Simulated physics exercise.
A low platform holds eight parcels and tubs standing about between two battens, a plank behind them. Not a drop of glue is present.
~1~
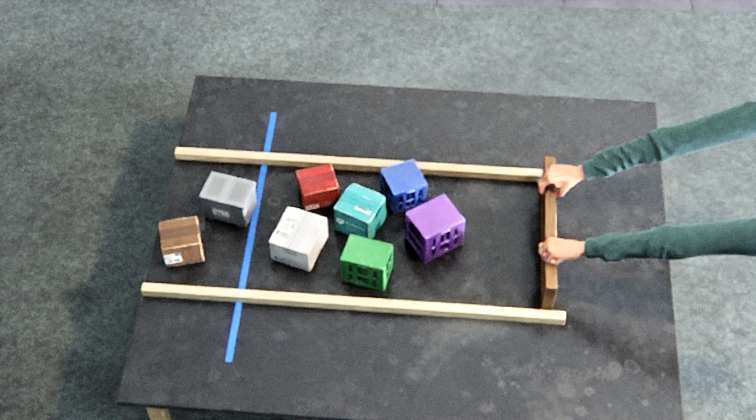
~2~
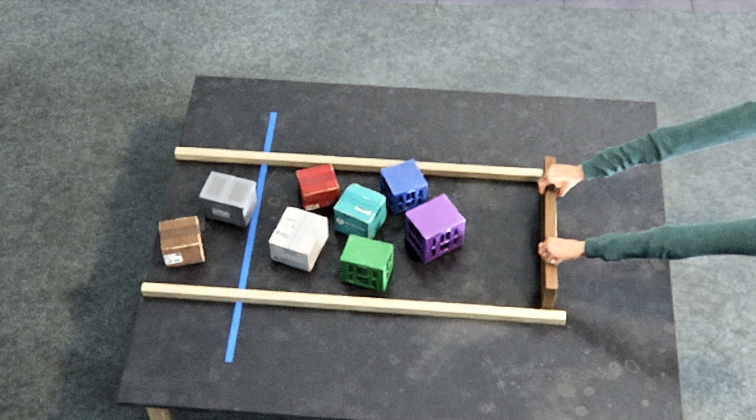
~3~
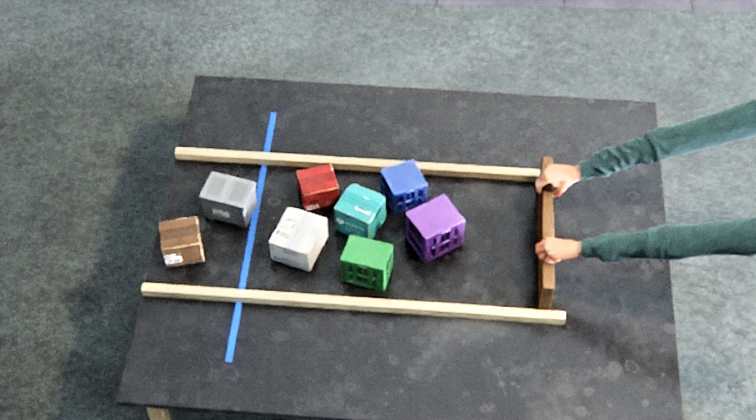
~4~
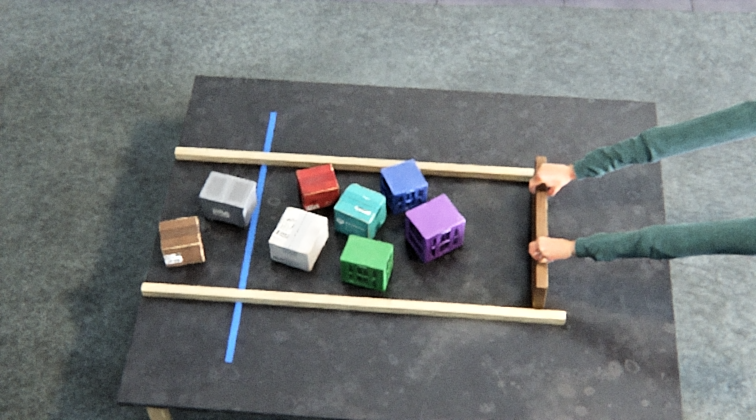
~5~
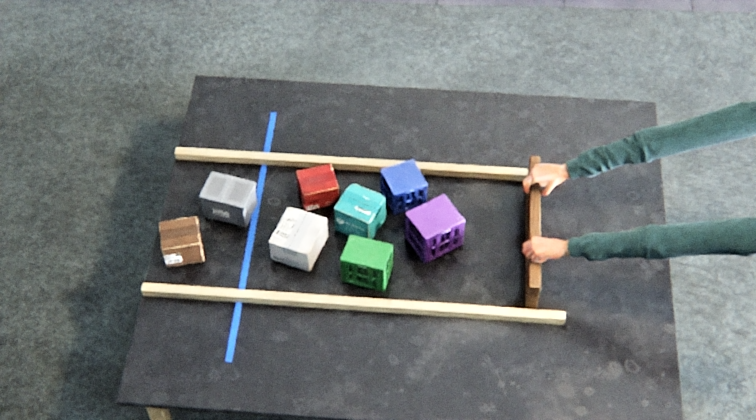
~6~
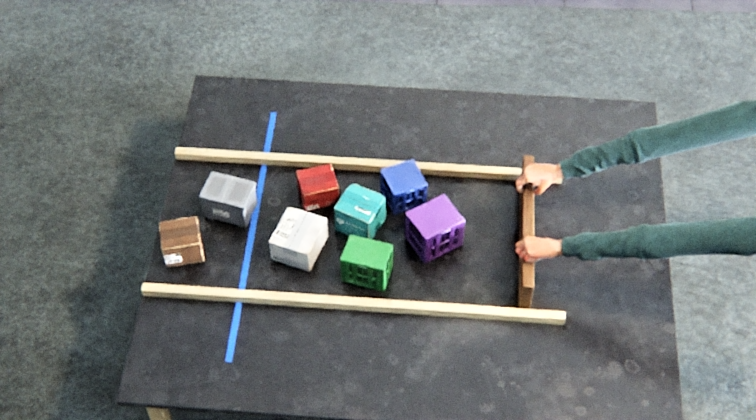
Wooden plank held by two hands sliding slightly left between two battens toward eight motionless boxes and crates on a dark platform.
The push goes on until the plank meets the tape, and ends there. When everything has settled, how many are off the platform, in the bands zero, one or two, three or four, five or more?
Off the platform: One or two.
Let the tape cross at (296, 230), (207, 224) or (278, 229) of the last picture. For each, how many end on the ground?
In order, 0, 5 and 0.
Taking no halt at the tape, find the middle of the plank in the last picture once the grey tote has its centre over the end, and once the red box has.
I'd say about (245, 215) for the first one and about (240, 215) for the second.
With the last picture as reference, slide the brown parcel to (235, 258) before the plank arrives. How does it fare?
Lab note: From that start it is gone.
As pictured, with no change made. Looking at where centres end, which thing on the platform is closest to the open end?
Foremost is the grey tote.
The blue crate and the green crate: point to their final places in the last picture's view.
(243, 170) and (222, 257), roughly.
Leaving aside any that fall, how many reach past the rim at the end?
In total, 2 of them.
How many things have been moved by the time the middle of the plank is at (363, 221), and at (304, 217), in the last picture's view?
6, then 7.
Early on, none off yet; brown parcel at rest near (182, 242); grey tote at rest near (229, 200); white parcel at rest near (299, 239).
Finally, the number that fall off is one or two; lost, brown parcel.
